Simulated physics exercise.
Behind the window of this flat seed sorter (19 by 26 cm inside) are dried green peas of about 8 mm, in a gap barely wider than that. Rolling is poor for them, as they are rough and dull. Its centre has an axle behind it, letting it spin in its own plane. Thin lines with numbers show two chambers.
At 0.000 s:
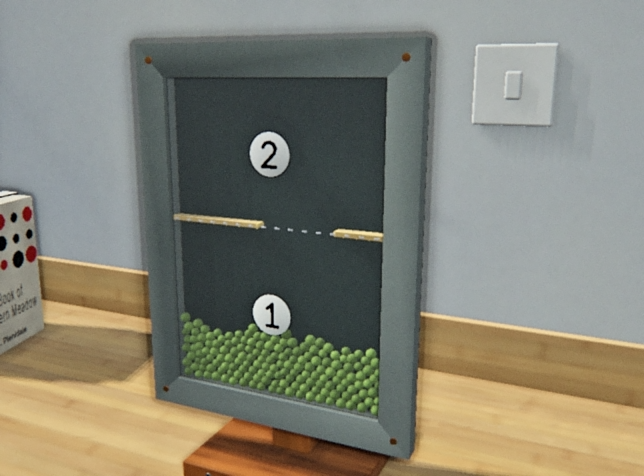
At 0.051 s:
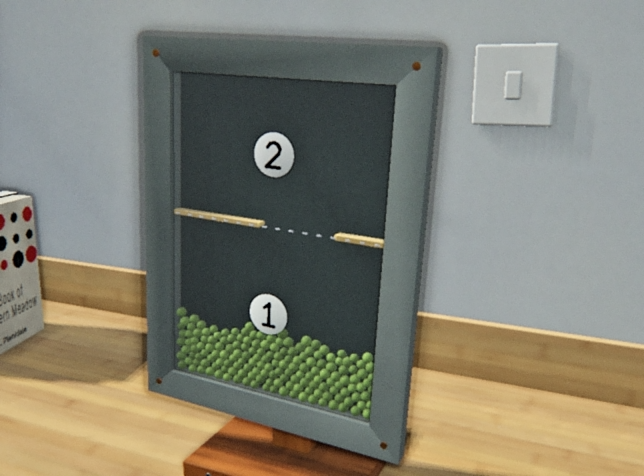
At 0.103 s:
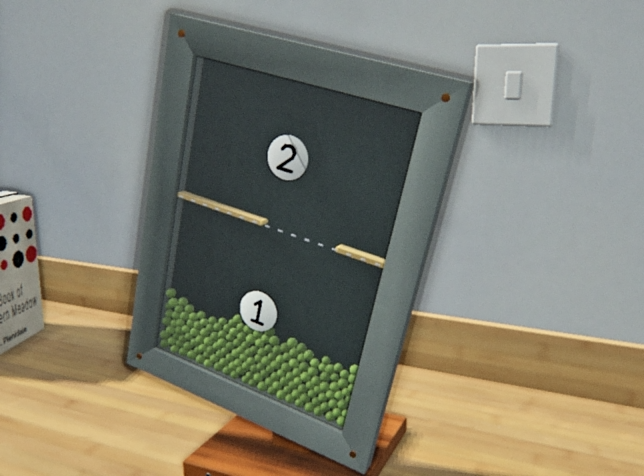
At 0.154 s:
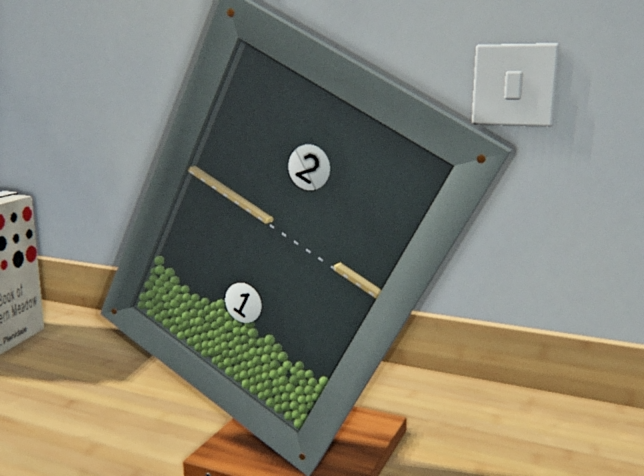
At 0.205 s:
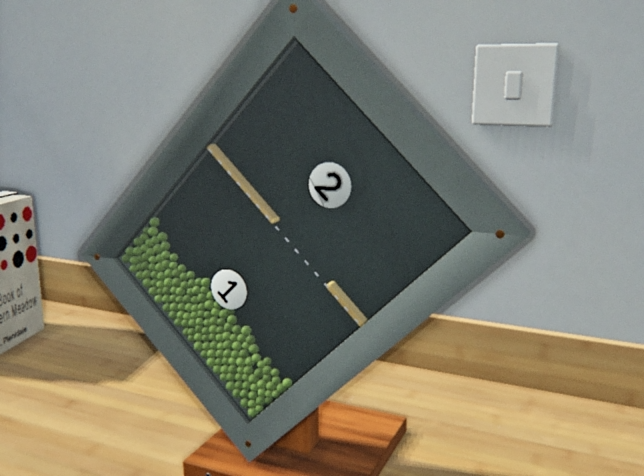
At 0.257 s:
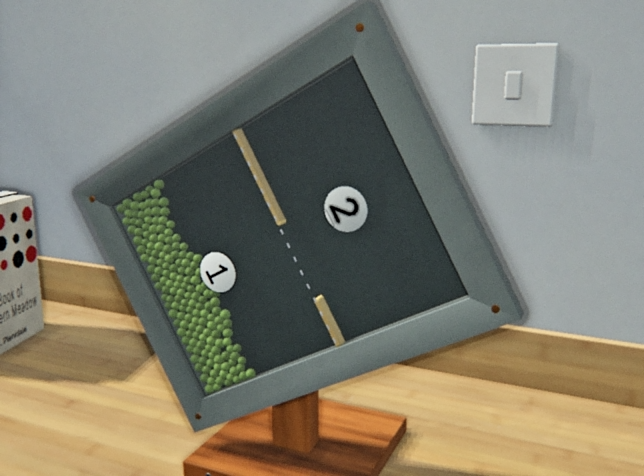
In this clip, a grey-framed panel on a wooden stand rotates clockwise, slowly at first, from upright to steeply tilted, while the small green balls inside stay heaped along its original bottom edge, which swings up to the left.
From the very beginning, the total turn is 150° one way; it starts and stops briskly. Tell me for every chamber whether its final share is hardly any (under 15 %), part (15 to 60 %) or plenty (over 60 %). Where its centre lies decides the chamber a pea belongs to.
The shares are chamber 1 part, chamber 2 plenty.
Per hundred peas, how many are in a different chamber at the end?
About 70 %.
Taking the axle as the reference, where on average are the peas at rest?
About 2 cm left and 8 cm below.
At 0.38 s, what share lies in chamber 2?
0 per cent.
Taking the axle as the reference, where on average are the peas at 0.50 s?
Some 7 cm left and 2 cm above.
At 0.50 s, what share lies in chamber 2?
I'd say near 0 in a hundred.
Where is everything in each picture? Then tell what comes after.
In the first picture, level; about 160 peas; peas' middle (276, 364); highest (286, 334); no. 1 (272, 315), no. 2 (270, 155).
In the second picture, turned 3° clockwise; peas' middle (271, 363); highest (182, 312).
In the third picture, turned 12° clockwise; peas' middle (254, 358); highest (171, 293); wall ends (179, 193) to (263, 222), (340, 249) to (390, 266).
In the fourth picture, turned 27° clockwise; peas' middle (228, 343); highest (159, 261).
In the fifth picture, turned 44° clockwise; peas' middle (203, 320); highest (155, 222).
In the sixth picture, turned 61° clockwise; peas' middle (185, 292); highest (159, 185); no. 1 (218, 272), no. 2 (346, 209).
After 0.38 s, it stands 101° clockwise; the peas' middle is 10 cm left of and level with the centre; no. 1, 100 %.
After 0.50 s, it stands 139° clockwise; the peas' middle is 7 cm left of and 2 cm above the centre; no. 1, 100 %.
After 0.60 s, it stands 150° clockwise; the peas' middle is 5 cm left of and 1 cm below the centre; no. 1, 75 %, no. 2, 25 %.
Settled by 1.8 s, it stands 150° clockwise; no. 1, 30 %, no. 2, 70 %.
